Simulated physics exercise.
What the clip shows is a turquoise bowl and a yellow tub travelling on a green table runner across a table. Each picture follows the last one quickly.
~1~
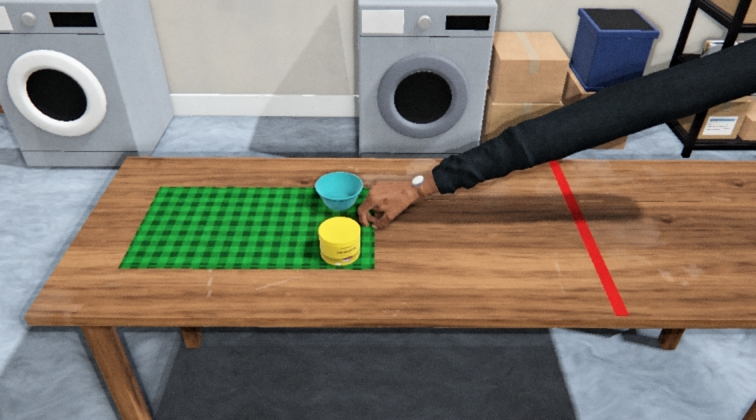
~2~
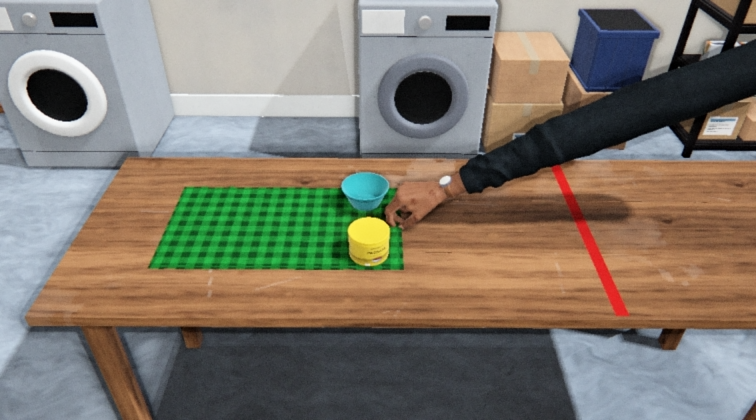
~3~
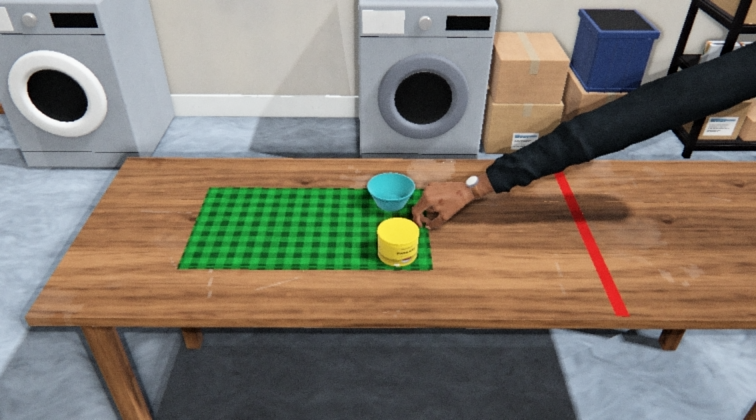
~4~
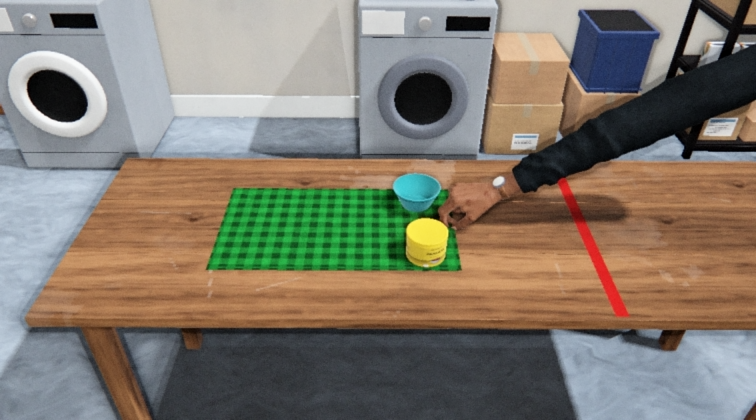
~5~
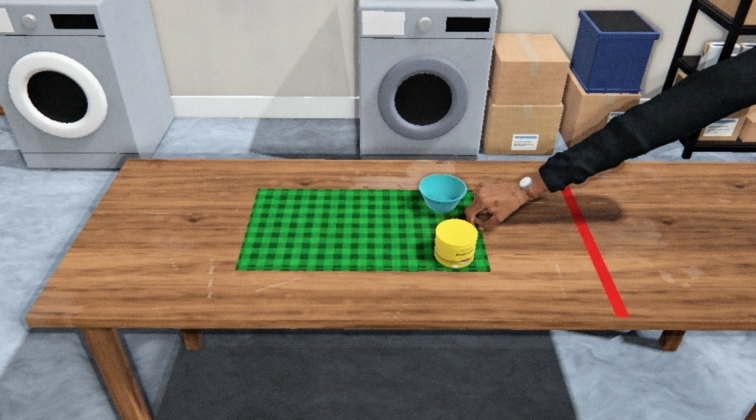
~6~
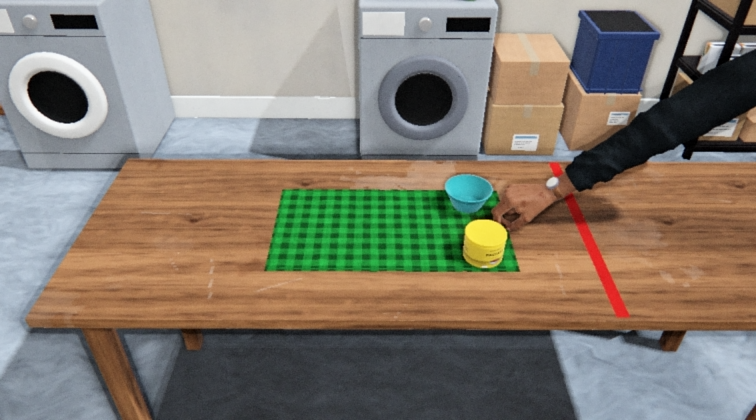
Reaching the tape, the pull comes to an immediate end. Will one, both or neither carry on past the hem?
Result: The turquoise bowl goes over, the yellow tub goes over.
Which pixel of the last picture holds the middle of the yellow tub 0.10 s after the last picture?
About (542, 244).
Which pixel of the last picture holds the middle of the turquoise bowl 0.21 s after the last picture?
Approx. location: (570, 197).
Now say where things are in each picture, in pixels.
Table runner end (374, 270); turquoise bowl (339, 185); yellow tub (339, 230); tape (615, 298), in the first picture.
Table runner end (404, 270), far hem (147, 269); yellow tub (369, 230), in the second picture.
Table runner end (433, 271); turquoise bowl (391, 186), in the third picture.
Table runner end (462, 271), far hem (206, 270); yellow tub (427, 231), in the fourth picture.
Table runner end (491, 272); turquoise bowl (443, 187), in the fifth picture.
Table runner end (520, 272), far hem (265, 271); turquoise bowl (469, 188); yellow tub (486, 232); tape (616, 300), in the sixth picture.
Then, 0.10 s after the last picture, hem short of the tape; turquoise bowl on the cloth near (518, 197); yellow tub on the cloth near (542, 244).
Then, 0.21 s after the last picture, hem at the tape; turquoise bowl on the cloth near (570, 197); yellow tub ahead of the hem near (600, 244).
At rest, hem at the tape; turquoise bowl ahead of the hem near (624, 199); yellow tub ahead of the hem near (657, 246). The turquoise bowl leaves the cloth and the yellow tub shoots off the front.
